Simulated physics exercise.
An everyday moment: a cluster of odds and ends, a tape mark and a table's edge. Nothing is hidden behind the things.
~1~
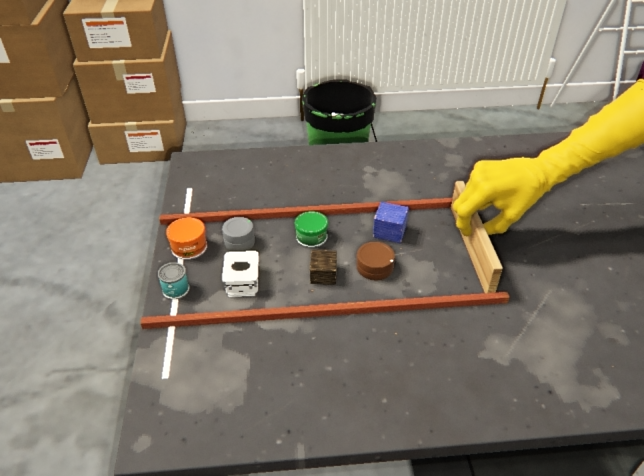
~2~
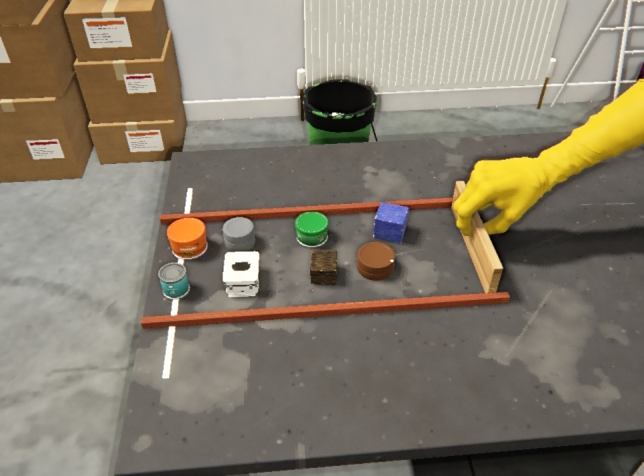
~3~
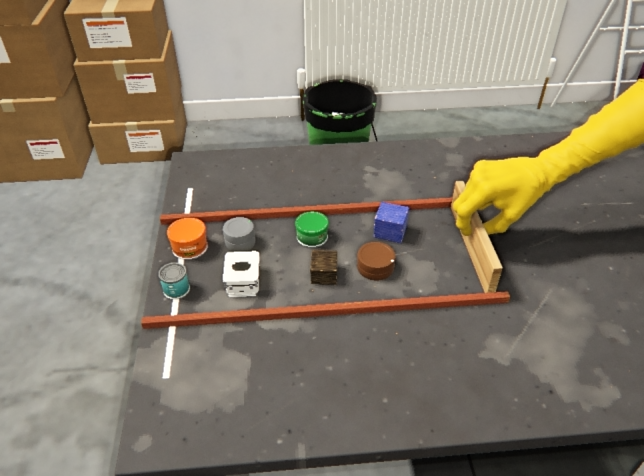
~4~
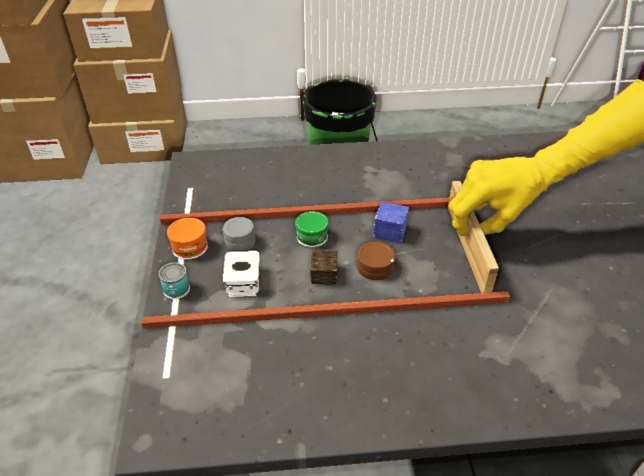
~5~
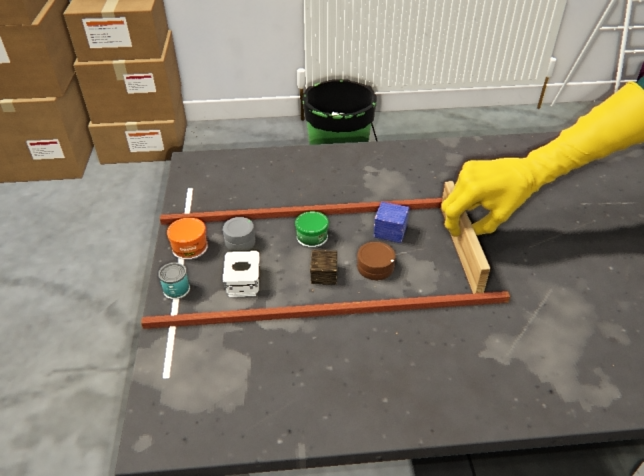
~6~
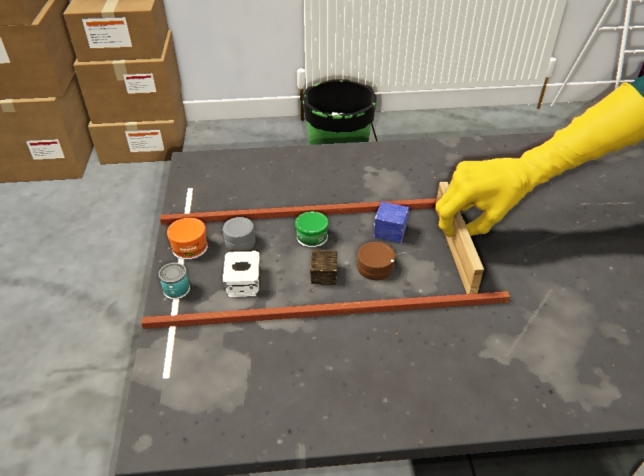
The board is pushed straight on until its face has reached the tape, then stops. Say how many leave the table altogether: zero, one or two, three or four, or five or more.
The number that fall off is five or more.
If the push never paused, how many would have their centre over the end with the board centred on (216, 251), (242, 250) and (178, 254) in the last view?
The counts: 4, 2 and 6.
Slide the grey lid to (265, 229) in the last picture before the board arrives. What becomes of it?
The grey lid drops off.
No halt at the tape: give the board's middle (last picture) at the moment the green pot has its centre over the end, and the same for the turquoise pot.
About (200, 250), and (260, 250) for the other.
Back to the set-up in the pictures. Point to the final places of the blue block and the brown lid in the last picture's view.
First (166, 240), then (158, 276).
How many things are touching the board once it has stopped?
The number is 2.
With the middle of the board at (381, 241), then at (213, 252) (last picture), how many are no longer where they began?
2 and 8.
A little later, none off yet; turquoise pot at rest near (175, 281); orange tin at rest near (188, 239); grey lid at rest near (239, 235).
Next, none off yet; turquoise pot shifted a little near (161, 284); orange tin shifted about its own width near (160, 242); grey lid shifted about its own width near (194, 238).
When it is over, the number that fall off is five or more; down, black block, green pot, white case, grey lid, orange tin and turquoise pot.
